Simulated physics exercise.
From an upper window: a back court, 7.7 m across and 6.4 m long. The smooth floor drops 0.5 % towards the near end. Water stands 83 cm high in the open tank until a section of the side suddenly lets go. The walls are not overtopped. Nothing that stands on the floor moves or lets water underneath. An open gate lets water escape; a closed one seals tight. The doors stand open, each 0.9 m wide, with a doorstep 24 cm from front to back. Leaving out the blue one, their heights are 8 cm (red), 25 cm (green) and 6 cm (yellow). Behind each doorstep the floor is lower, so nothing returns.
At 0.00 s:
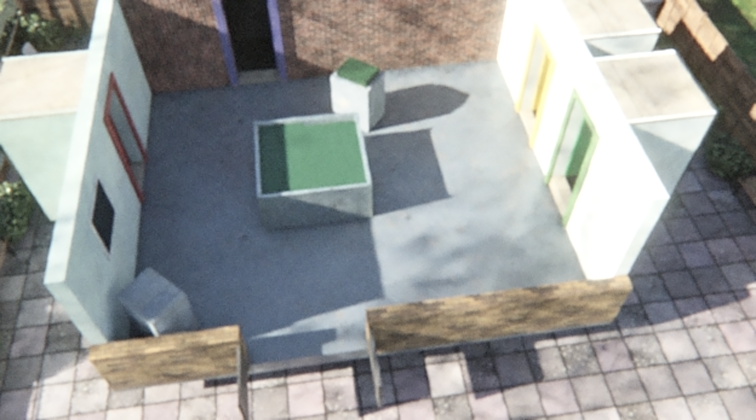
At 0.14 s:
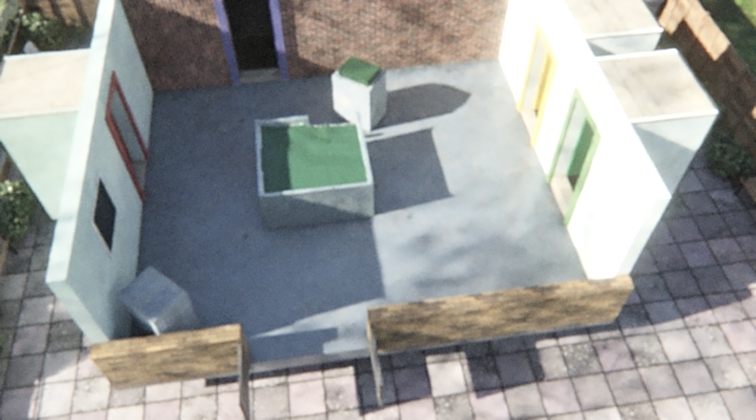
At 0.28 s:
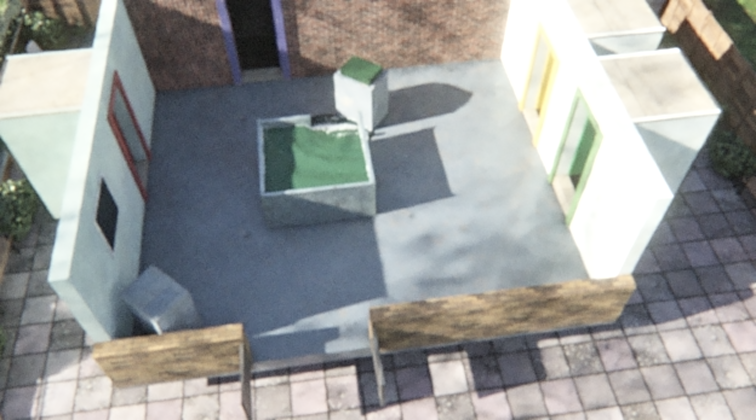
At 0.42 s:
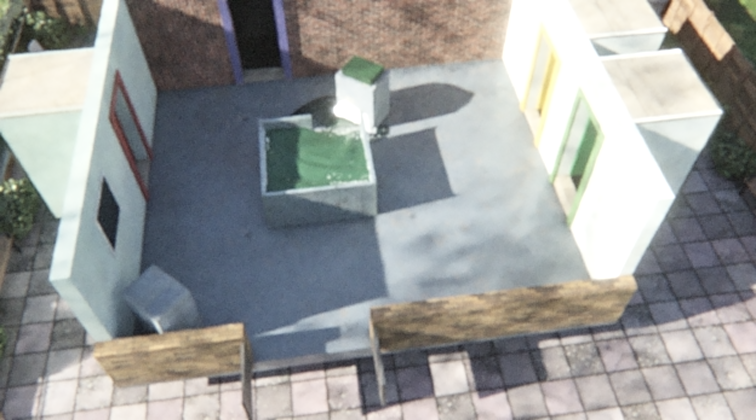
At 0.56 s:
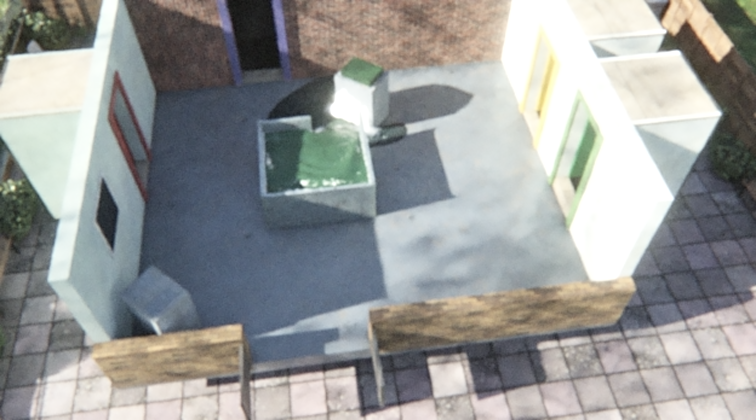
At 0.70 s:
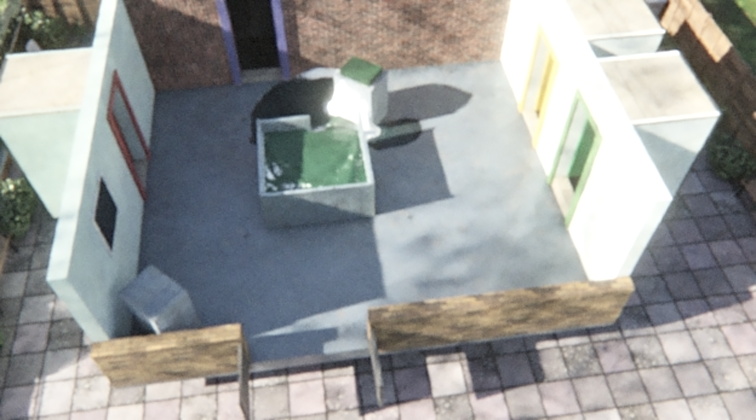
A walled back court seen from above, green water slopping in an open tank, then pouring out its far side and spreading darkly around a pale block.
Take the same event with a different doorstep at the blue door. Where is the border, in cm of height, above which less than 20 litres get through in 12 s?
Close to 25 cm is just enough.
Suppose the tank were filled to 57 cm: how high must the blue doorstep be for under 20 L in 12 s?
Then roughly 16 cm.
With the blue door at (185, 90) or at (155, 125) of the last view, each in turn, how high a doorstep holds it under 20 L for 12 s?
Roughly 21 and 26 cm.
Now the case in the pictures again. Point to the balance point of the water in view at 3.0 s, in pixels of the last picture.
Near (308, 147).
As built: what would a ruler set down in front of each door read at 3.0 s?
Depths in cm: Blue 21, red 7, green 8, yellow 8.
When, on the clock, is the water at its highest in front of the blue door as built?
Around 1.6 s.
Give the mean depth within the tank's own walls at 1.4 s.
Roughly 52 cm on average.
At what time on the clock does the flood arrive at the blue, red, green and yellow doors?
Arrival: Blue 0.8 s, red 2.6 s, green 2.4 s, yellow 2.0 s.
After 1.4 s water covers 20 % of the floor, deepest (62 cm) near (355, 128); 29 cm at the blue door, 8 litres in over its 16 cm doorstep.
After 3.0 s water covers 55 % of the floor, deepest (35 cm) near (355, 128); 21 cm at the blue door, 77 litres in over its 16 cm doorstep.
After 12.0 s water covers 95 % of the floor, deepest (9 cm) near (390, 331); 5 cm at the blue door, 88 litres in over its 16 cm doorstep.
At the blue door as built, the water arrived by 0.9 s and peaked near 30 cm at 1.6 s.
With a doorstep of 22 cm, 35 litres would have come in within the 12 s; with 29.5 cm, 6 litres. So under 20 litres takes about 25 cm.
